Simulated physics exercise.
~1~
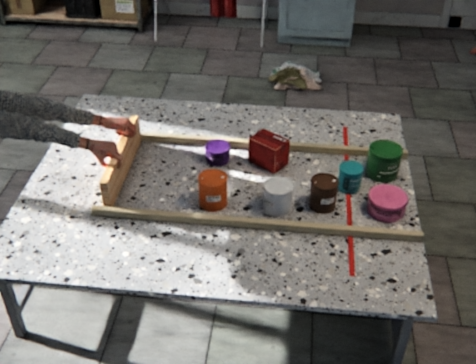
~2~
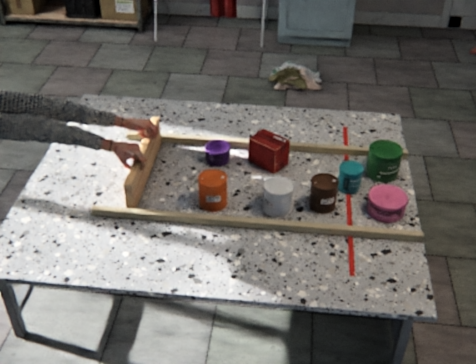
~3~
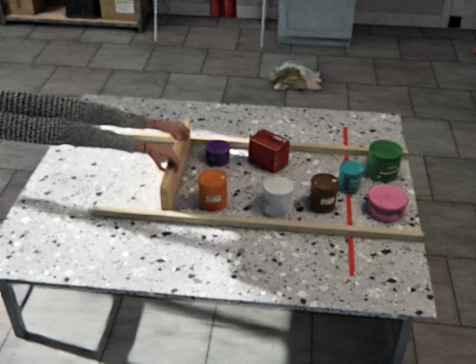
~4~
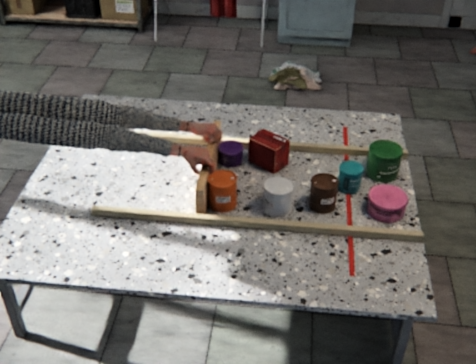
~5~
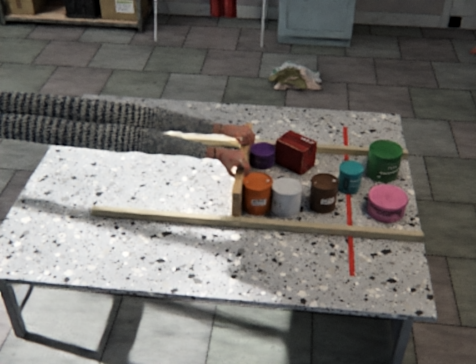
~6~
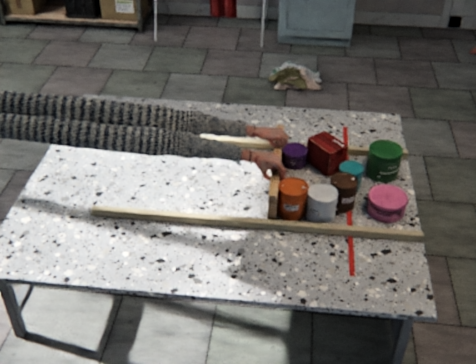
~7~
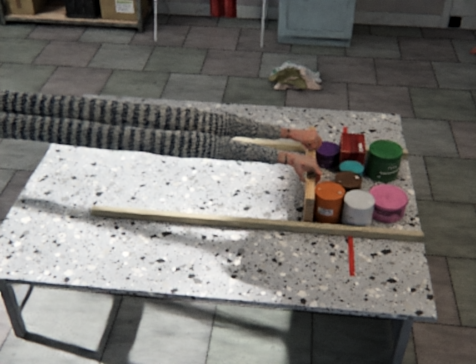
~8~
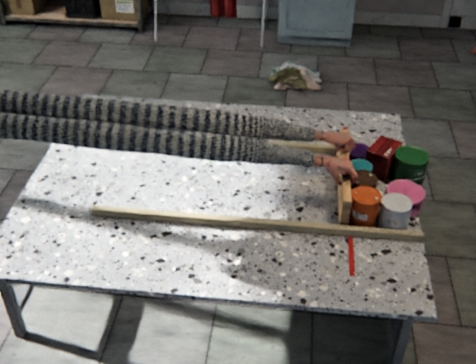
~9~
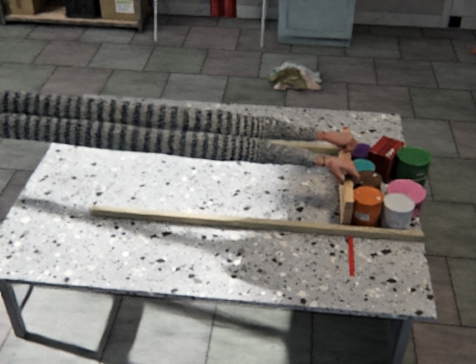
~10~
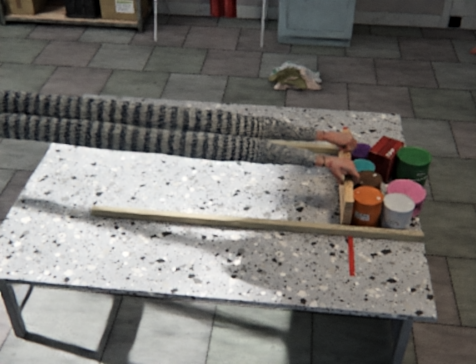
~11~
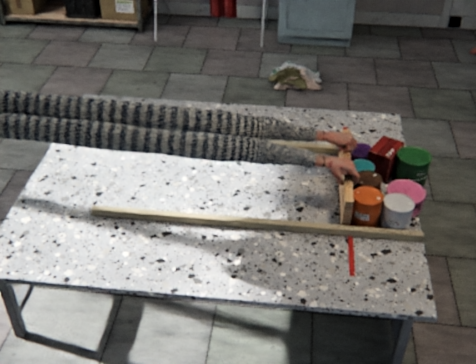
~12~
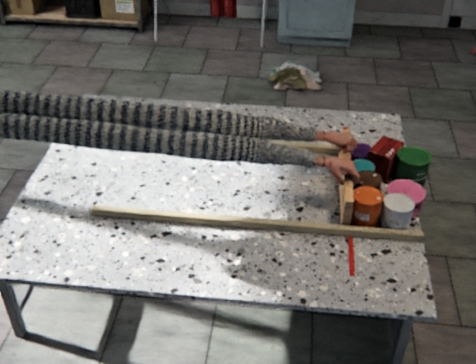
At the start, two hands hold an upright wooden plank at the left of a speckled table, with colorful containers and a red parcel spread out between two wooden rails. The hands slide the plank to the right, and it reaches the orange canister and the purple pail first. As it keeps going, the white canister and the red parcel are moved along too, and the group packs together toward the right edge. The plank halts by the red tape. The loads stay crowded together at the edge, and none of them falls off.
